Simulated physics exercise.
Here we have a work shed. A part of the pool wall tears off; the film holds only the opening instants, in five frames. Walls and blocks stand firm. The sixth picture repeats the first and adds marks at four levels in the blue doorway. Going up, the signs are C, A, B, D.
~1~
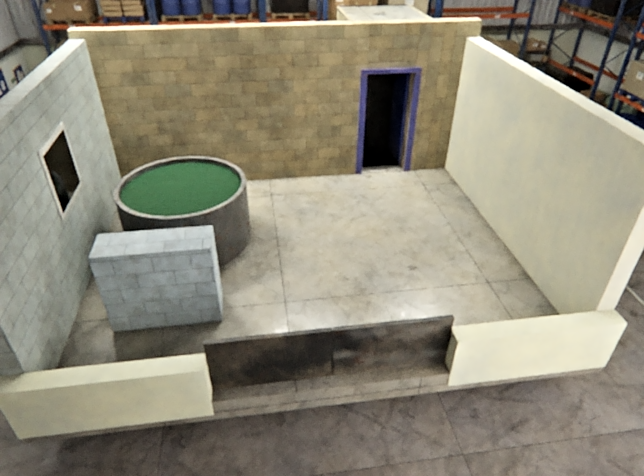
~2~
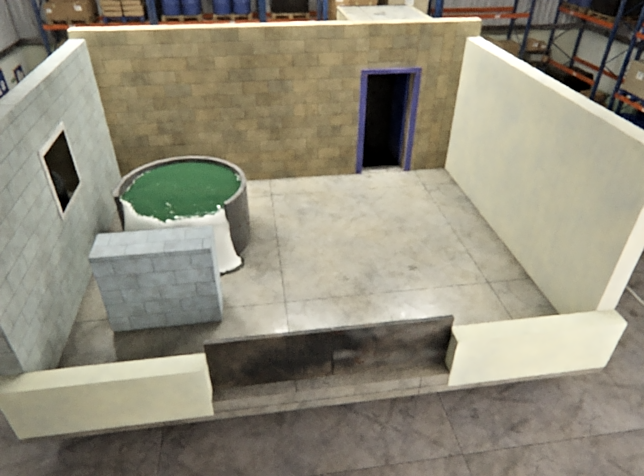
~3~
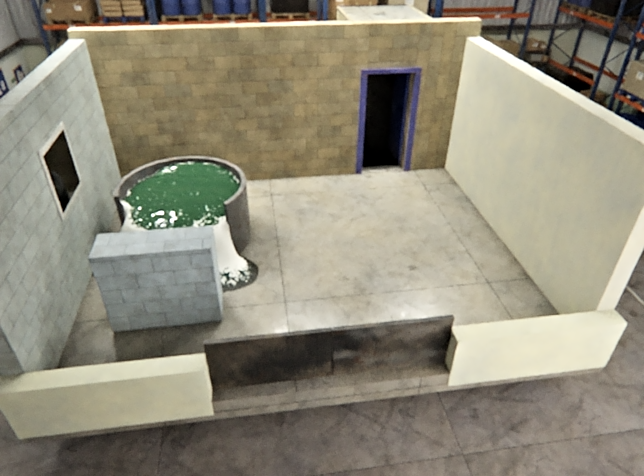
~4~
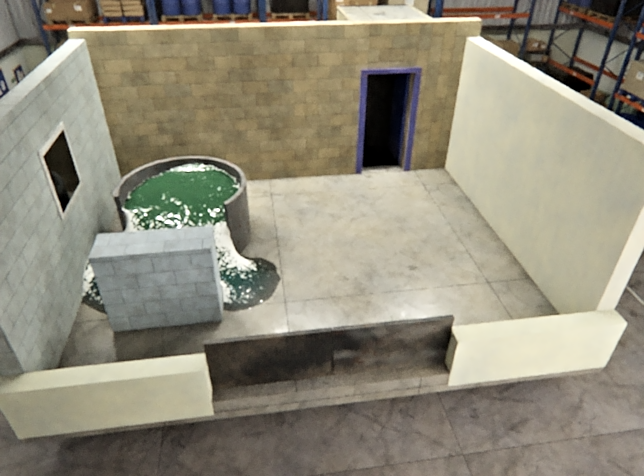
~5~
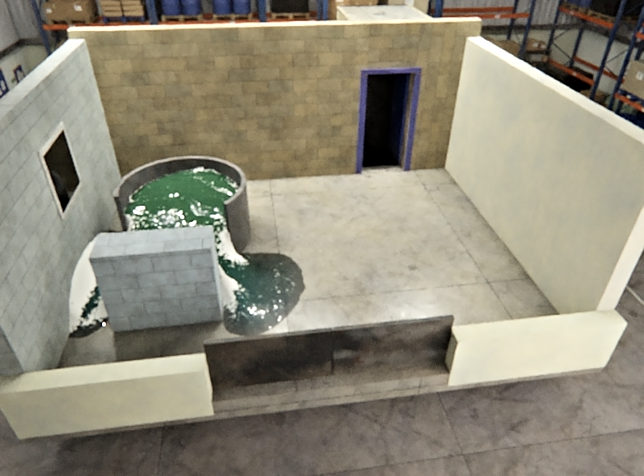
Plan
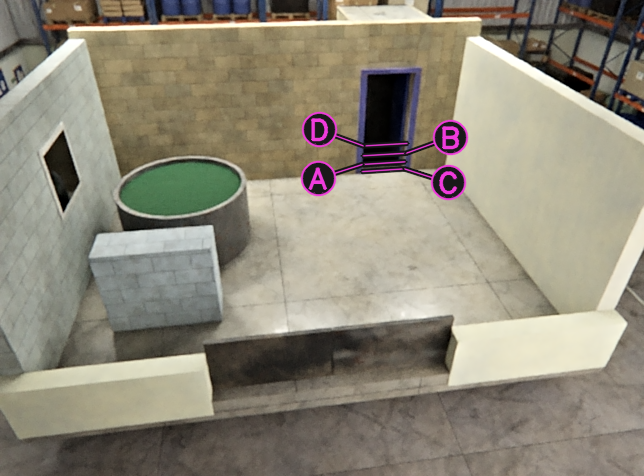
A roofless work shed with a pale block wall on the left, a tan block wall behind and cream walls at the right and front is seen from above by a still camera. A round grey pool of green water stands at the left behind a low block wall, with a blue-framed doorway at the back. White-flecked water pours over the pool's front rim and spreads around the low wall across the grey floor.
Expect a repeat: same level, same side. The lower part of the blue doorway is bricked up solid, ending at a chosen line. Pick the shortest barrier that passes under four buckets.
The answer is height A.
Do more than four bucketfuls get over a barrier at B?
No, that is safe.
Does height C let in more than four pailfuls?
Yes.
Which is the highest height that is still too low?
C.
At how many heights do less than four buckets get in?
Three of the four.
In magenta, A at (383, 163); B at (384, 154); C at (383, 170); D at (385, 144); from the bottom up C, A, B, D.
With A, a splash gets over, under a bucket.
With B, nothing gets over.
With C, about 14 bucketfuls get in.
With D, nothing gets over.
